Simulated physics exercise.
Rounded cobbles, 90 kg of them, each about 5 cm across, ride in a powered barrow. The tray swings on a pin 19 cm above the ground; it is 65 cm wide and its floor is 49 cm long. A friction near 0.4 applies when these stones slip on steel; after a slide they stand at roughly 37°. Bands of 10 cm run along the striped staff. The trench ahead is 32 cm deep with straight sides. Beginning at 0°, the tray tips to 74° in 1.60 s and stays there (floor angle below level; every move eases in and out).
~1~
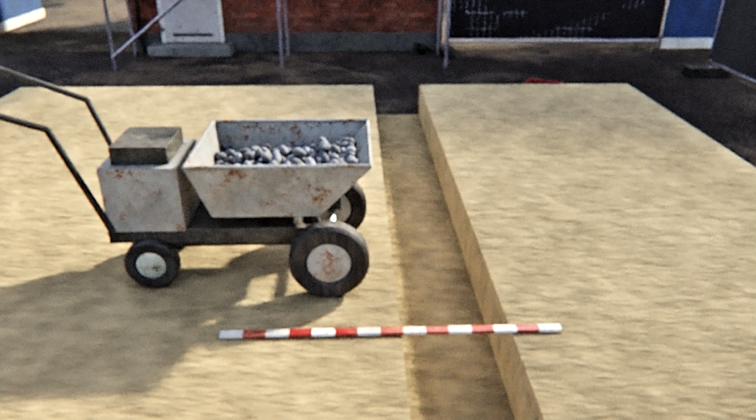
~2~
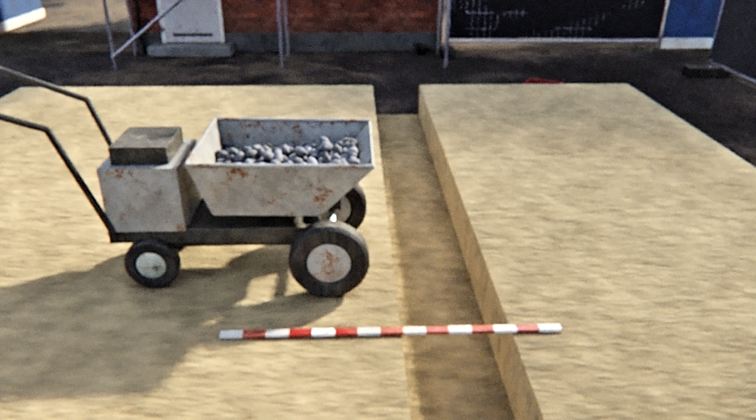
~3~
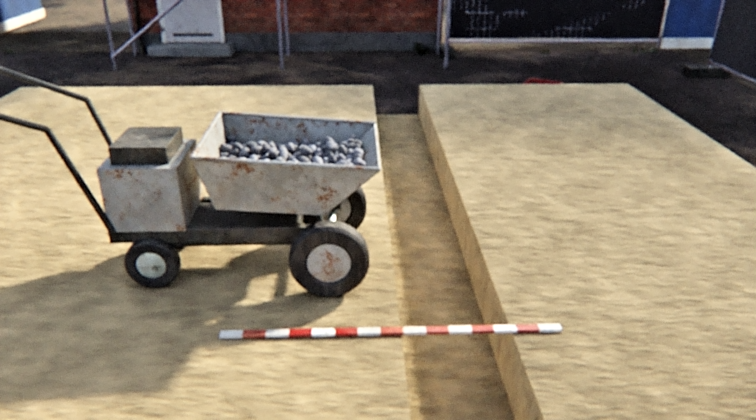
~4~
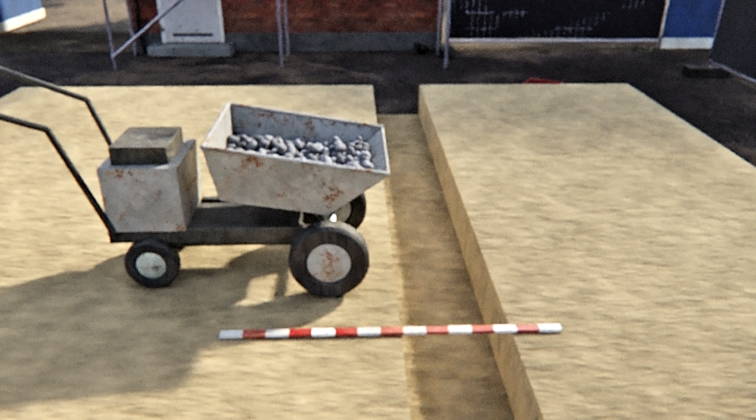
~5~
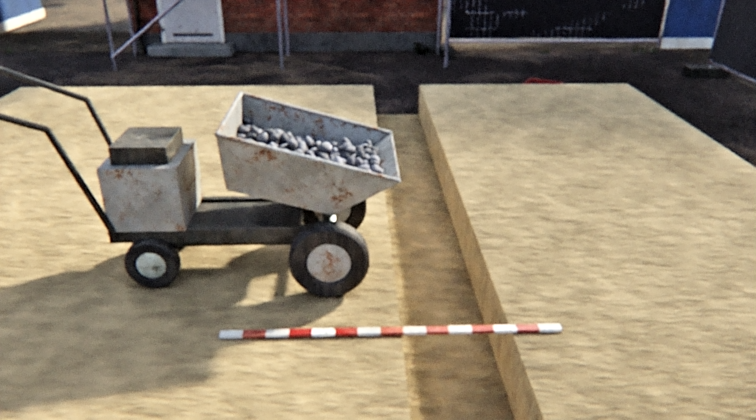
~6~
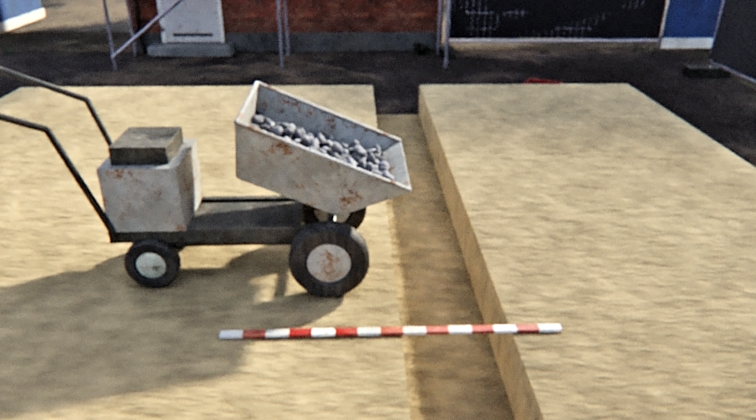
On sandy ground beside a trench, a barrow's tray of grey cobbles tilts toward the right.
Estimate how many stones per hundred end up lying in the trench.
97 %.
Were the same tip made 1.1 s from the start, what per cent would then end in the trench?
With that timing, about 90 per cent.
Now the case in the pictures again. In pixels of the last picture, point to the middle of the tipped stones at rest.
About (454, 301).
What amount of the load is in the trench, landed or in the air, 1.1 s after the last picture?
55 per cent, give or take.
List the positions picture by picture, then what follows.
In the first picture, the tray is at 0°, its lip at (372, 166); the top of the load is at (336, 148).
In the second picture, lip at (374, 167), floor tilted 1°, highest stones at (325, 149).
In the third picture, the tray is at 4°, its lip at (380, 170); the top of the load is at (310, 149).
In the fourth picture, the tray is at 10°, its lip at (389, 175); the top of the load is at (251, 141).
In the fifth picture, the tray is at 16°, its lip at (400, 181); the top of the load is at (257, 134).
In the sixth picture, lip at (411, 191), floor tilted 23°, highest stones at (265, 124).
Then, 0.6 s after the last picture the floor is at 62°, 100 % in the tray; the foremost stones are at (434, 216).
Then, 1.1 s after the last picture the floor is at 74°, 42 % in the tray, 57 % in the trench, 1 % past the trench; the foremost stones are at (492, 253).
Then, 1.4 s after the last picture the floor is at 74°, 8 % in the tray, 89 % in the trench, 3 % past the trench; the foremost stones are at (536, 247).
Then, 3.4 s after the last picture the floor is at 74°, 0 % in the tray, 97 % in the trench, 3 % past the trench; the foremost stones are at (550, 245).
